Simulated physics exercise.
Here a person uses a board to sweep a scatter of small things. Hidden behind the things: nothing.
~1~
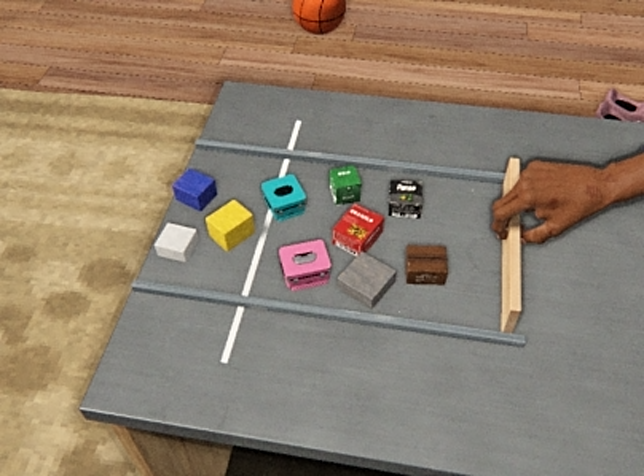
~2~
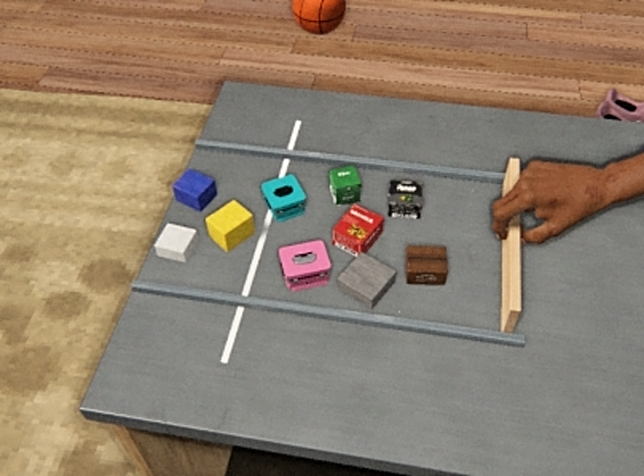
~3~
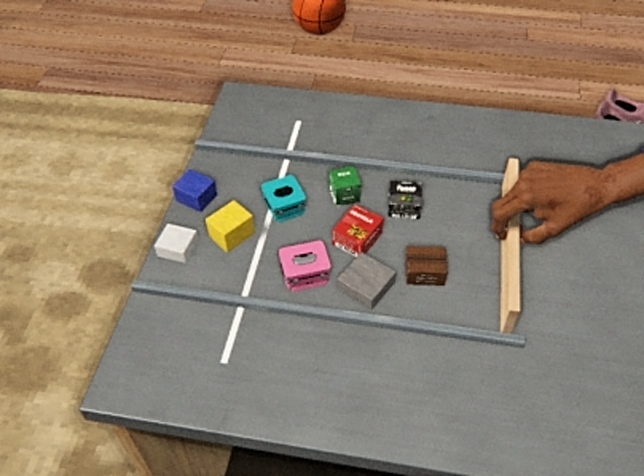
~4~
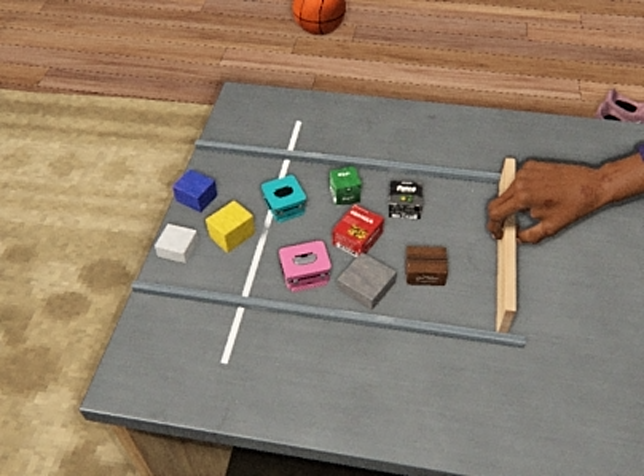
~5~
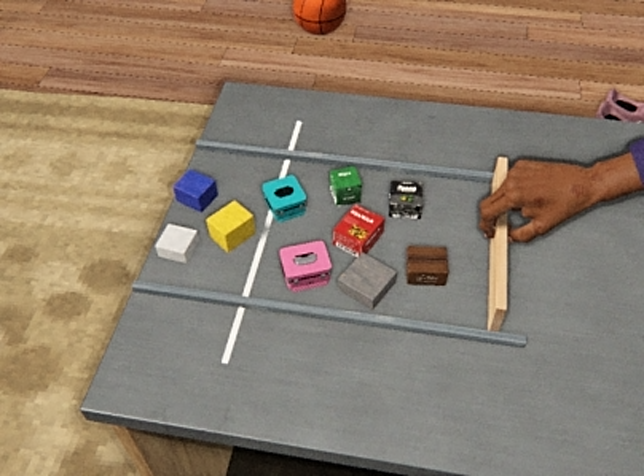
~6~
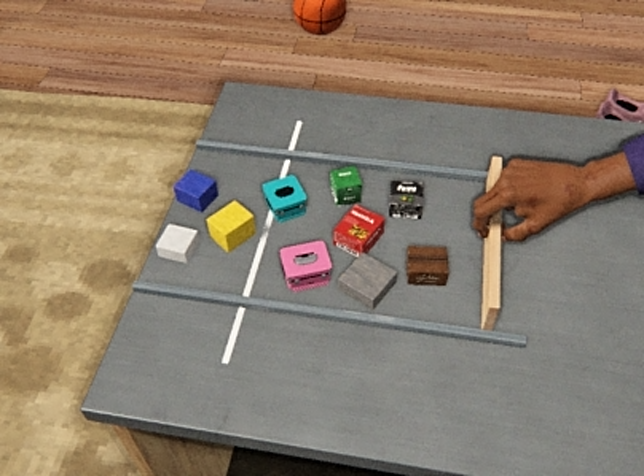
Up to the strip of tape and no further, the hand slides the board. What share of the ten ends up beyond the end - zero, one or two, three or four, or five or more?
Not one tumbles.
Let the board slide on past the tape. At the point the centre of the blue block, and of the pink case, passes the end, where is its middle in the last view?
I reckon its middle sits around (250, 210) and then around (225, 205).
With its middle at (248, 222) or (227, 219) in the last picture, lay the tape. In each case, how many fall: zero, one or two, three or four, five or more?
The first spot would give either one or two falling and the second just one or two.
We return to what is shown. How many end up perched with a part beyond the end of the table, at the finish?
Count of overhanging things: 2.
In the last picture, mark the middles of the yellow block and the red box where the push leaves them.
The yellow block finishes at (206, 221); the red box finishes at (244, 210).
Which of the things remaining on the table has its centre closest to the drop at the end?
The white block.
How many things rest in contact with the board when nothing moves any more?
The count in contact is 4.
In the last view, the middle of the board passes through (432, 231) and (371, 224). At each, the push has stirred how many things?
At the first spot the count is 1, and at the second it is 6.
Soon after, none off yet; blue block at rest near (196, 191); white block at rest near (178, 243); yellow block at rest near (232, 226).
In the end, the number that fall off is zero.
